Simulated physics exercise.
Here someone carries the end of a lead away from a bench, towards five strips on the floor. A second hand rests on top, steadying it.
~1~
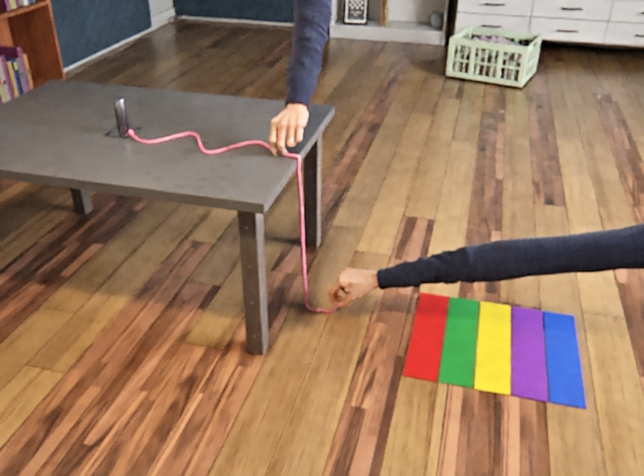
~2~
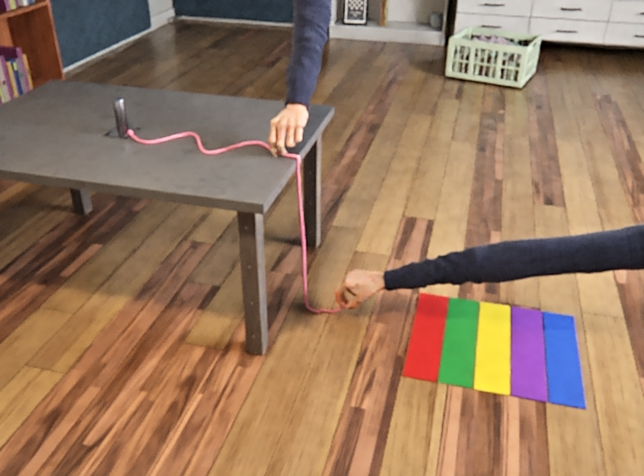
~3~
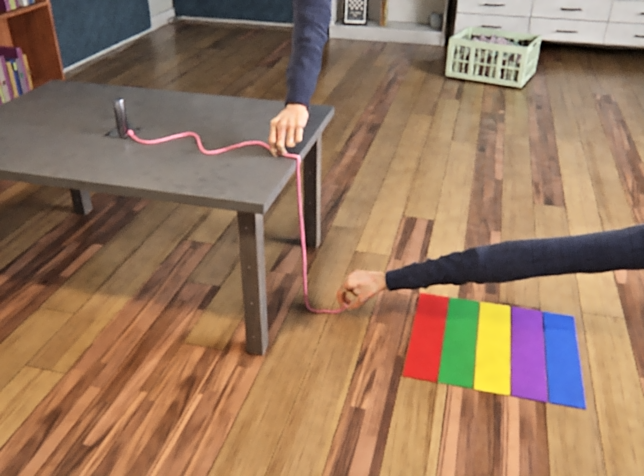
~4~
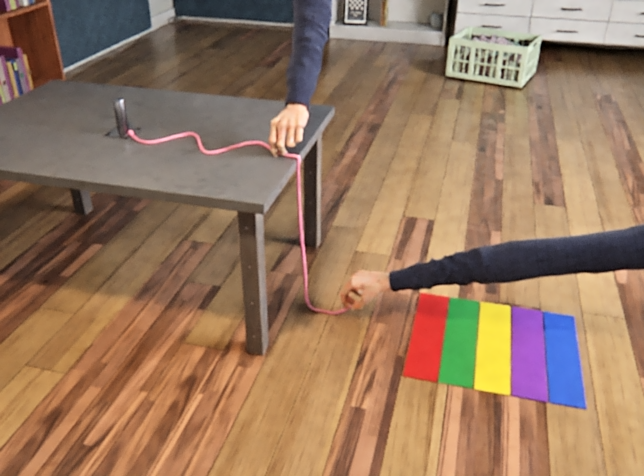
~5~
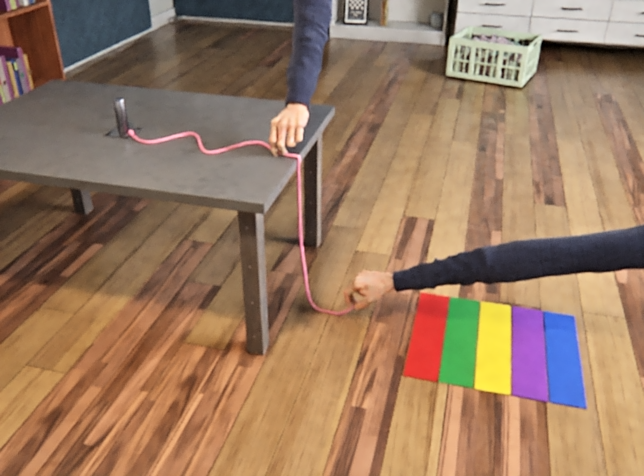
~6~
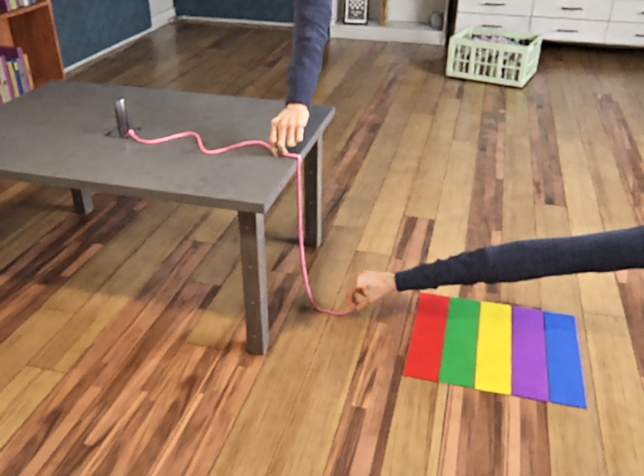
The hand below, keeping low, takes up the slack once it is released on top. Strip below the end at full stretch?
Purple.
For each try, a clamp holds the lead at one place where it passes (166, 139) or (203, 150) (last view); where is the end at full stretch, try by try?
Estimated pixels: (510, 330), then (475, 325).
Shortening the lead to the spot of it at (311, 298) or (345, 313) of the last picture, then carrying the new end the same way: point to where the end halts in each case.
In turn, (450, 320) for the first and (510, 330) for the second.
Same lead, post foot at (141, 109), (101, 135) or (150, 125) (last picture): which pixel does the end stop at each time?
Estimated pixels per try: (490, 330); (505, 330); (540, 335).
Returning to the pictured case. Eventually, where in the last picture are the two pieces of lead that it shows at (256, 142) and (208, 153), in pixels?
They go to (305, 163) and to (256, 150).
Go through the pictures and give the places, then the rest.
In the first frame, end (338, 304); red (423, 361); green (458, 367); yellow (493, 374); purple (529, 380); blue (566, 386).
In the second frame, end (345, 305); lead through (145, 142) (199, 142) (247, 143) (298, 168) (303, 231) (305, 291).
In the third frame, end (346, 306).
In the fourth frame, end (350, 306); lead through (145, 142) (199, 142) (247, 144) (298, 168) (301, 231) (306, 291).
In the fifth frame, end (354, 306).
In the sixth frame, end (355, 307); lead through (146, 142) (200, 142) (247, 143) (298, 167) (300, 231) (308, 291).
A little later, end near (474, 326); over green.
Next, end near (506, 331); over yellow.
When it is tight, end near (526, 334); over purple. It gets as far as the purple strip.
